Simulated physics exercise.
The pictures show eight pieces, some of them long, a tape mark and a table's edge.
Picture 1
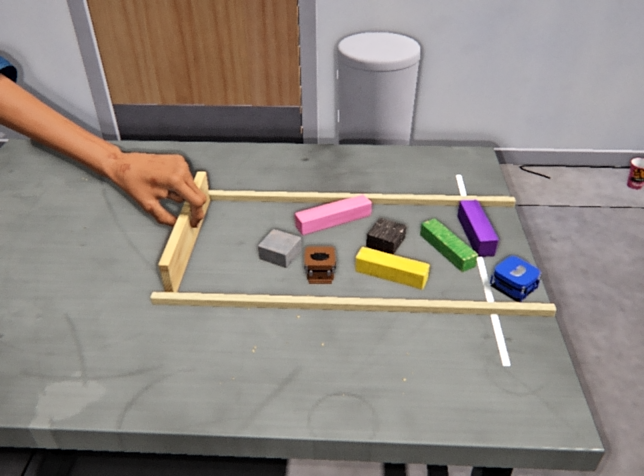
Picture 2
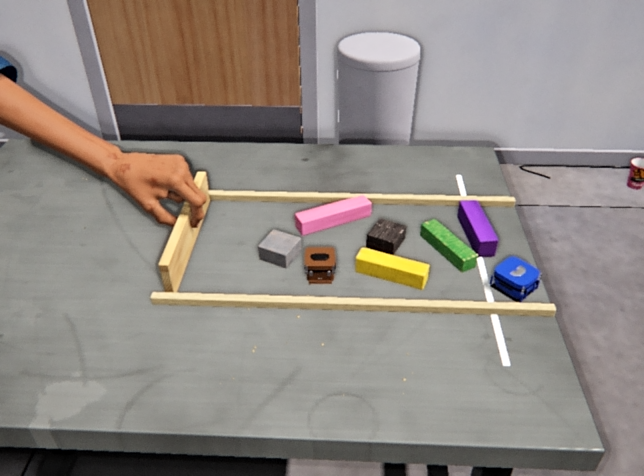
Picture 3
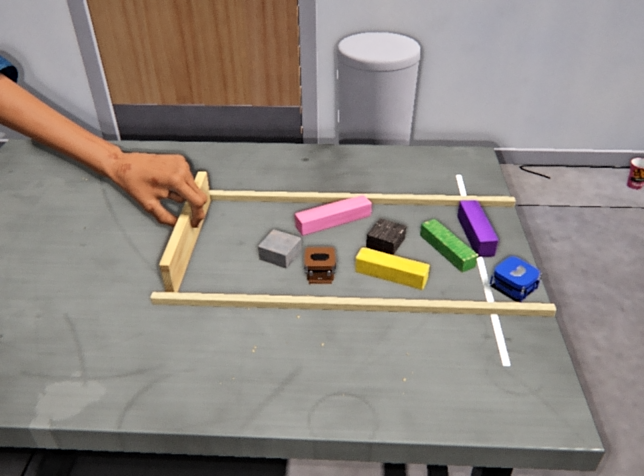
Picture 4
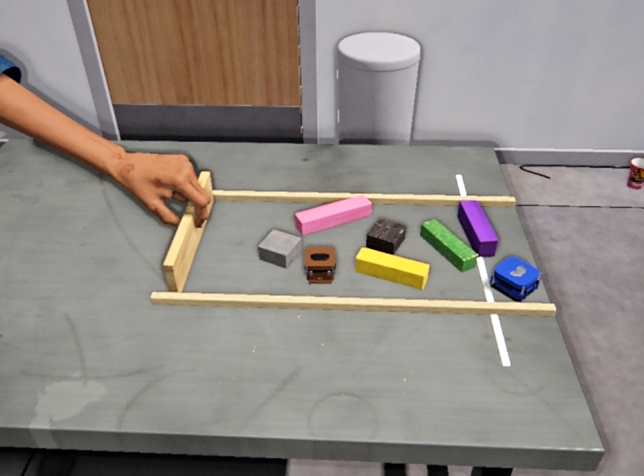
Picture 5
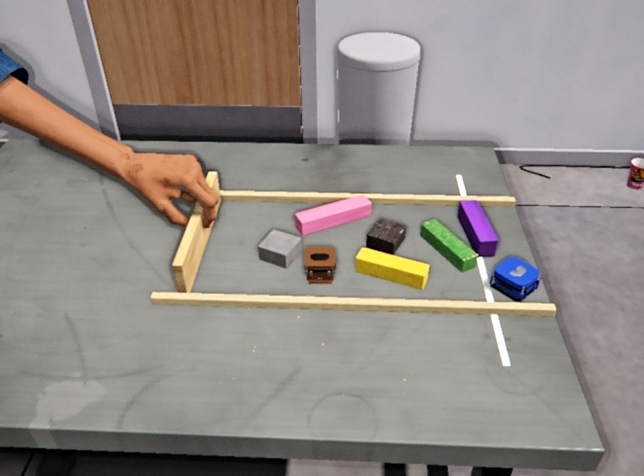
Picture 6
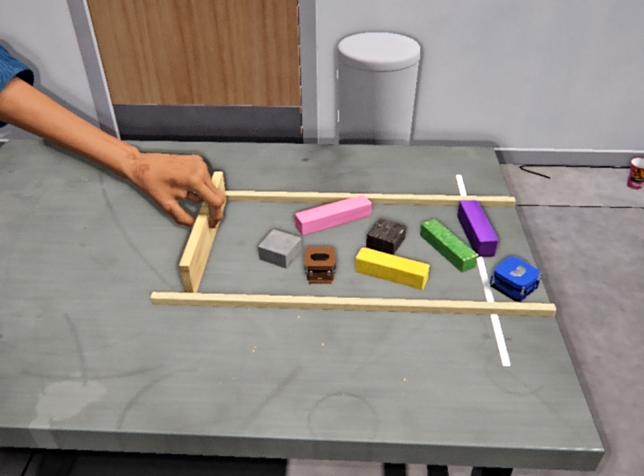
On a grey table, a hand slid an upright wooden board slightly to the right between two wooden strips, while the coloured blocks and small cases ahead of it stayed still.
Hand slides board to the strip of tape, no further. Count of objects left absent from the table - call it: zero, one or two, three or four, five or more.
My call is three or four.
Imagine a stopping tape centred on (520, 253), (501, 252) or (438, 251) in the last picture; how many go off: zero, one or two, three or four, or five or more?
Going tape by tape, I get at least five, then five or over, then no fall at all.
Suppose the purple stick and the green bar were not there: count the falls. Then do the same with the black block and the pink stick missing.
Count of fallen: 1 / 1.
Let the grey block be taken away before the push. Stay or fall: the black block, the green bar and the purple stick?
Black block still up, green bar still up, purple stick down.
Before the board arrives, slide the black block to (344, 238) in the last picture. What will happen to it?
It stays put.
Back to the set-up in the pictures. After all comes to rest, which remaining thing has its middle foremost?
Closest at the end: The yellow bar.
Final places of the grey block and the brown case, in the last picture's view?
Taking them in turn, first comes (496, 250), then (500, 269).
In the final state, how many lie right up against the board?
3 in contact.
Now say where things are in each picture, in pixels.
The first picture shows blue case (515, 279); purple stick (477, 228); green bar (448, 244); board (187, 229); tape (478, 252).
The second picture shows purple stick (477, 228); grey block (280, 249).
The third picture shows green bar (448, 245); black block (386, 237).
The fourth picture shows blue case (515, 280); brown case (320, 266).
The fifth picture shows purple stick (477, 228); yellow bar (392, 269).
The sixth picture shows blue case (515, 280); purple stick (477, 228); green bar (448, 245); board (206, 229); tape (478, 252).
A little later, none off yet; blue case at rest near (515, 280); purple stick at rest near (477, 228); green bar at rest near (448, 245).
When it is over, the number that fall off is three or four; down, green bar, purple stick and blue case.
